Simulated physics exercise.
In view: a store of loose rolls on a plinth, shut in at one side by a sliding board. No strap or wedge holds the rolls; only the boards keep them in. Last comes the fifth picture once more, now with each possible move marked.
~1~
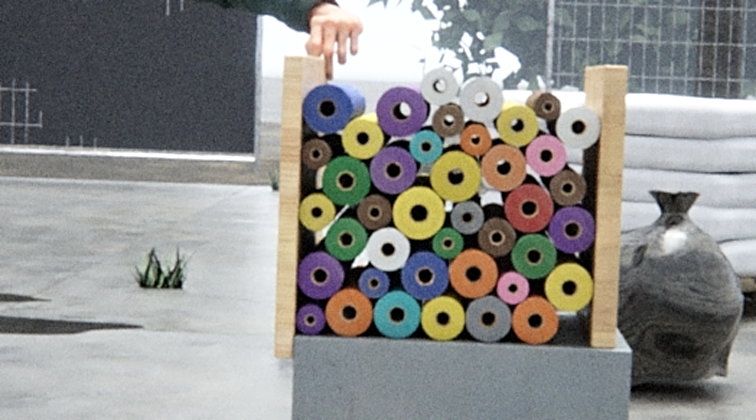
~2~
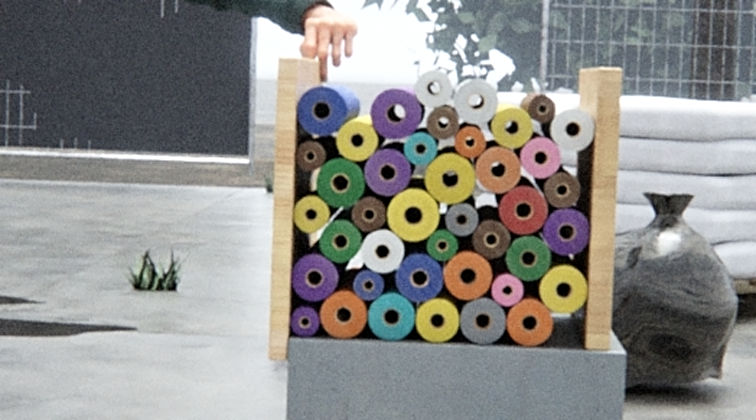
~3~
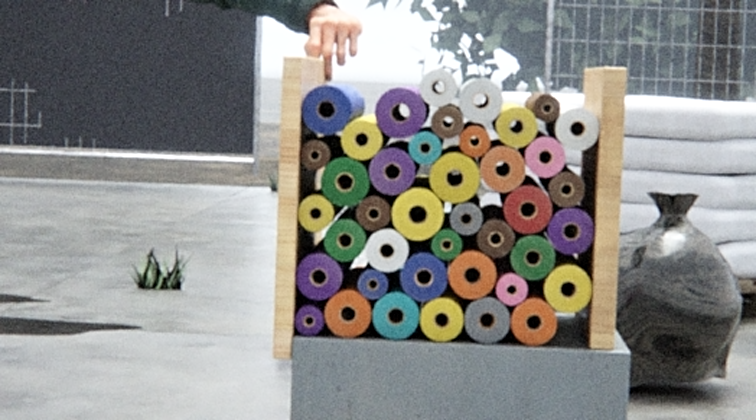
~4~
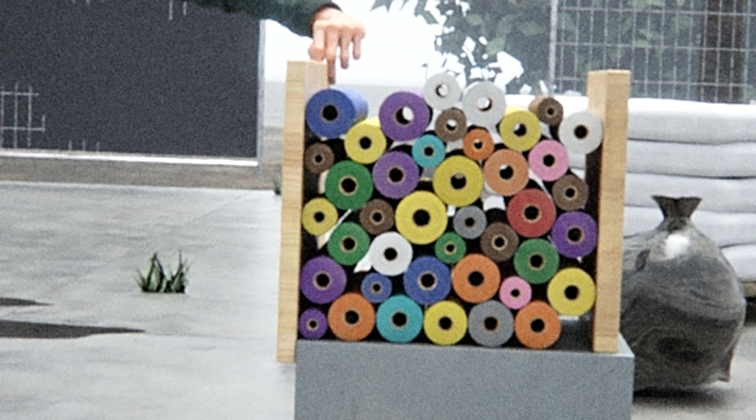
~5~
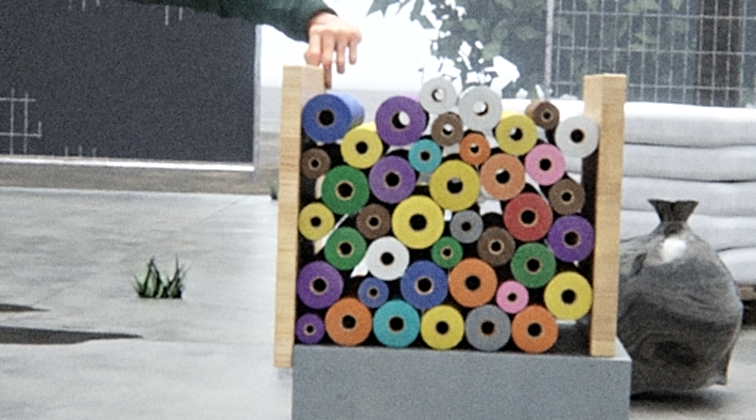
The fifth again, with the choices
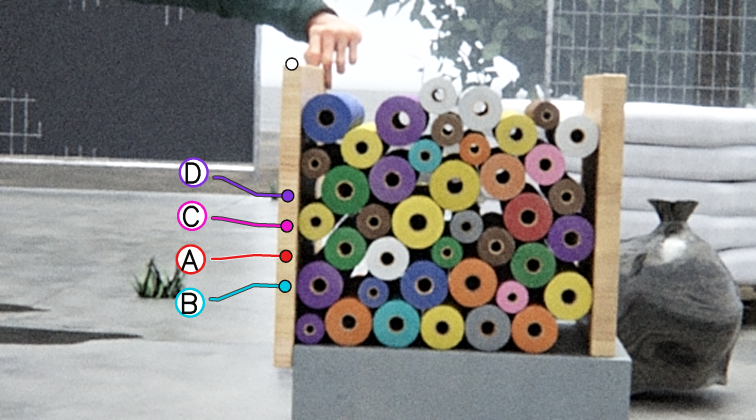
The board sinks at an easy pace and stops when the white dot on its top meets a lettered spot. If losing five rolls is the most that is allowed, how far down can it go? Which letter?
Slide it to A.
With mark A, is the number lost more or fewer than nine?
At A, fewer than nine.
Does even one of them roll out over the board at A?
Yes, at A.
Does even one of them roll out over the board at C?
Yes, at C.
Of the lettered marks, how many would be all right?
Three of the four.
On the marked copy, A at (286, 256); B at (285, 286); C at (287, 226); D at (288, 196); the white dot at (292, 64).
Following A. Soon after the start, top of the board (300, 147).
Later, top of the board (297, 239).
In the end, top of the board (297, 256), four out over the board.
As for the rest, B more than five out over the board; C four out over the board; D one out over the board.
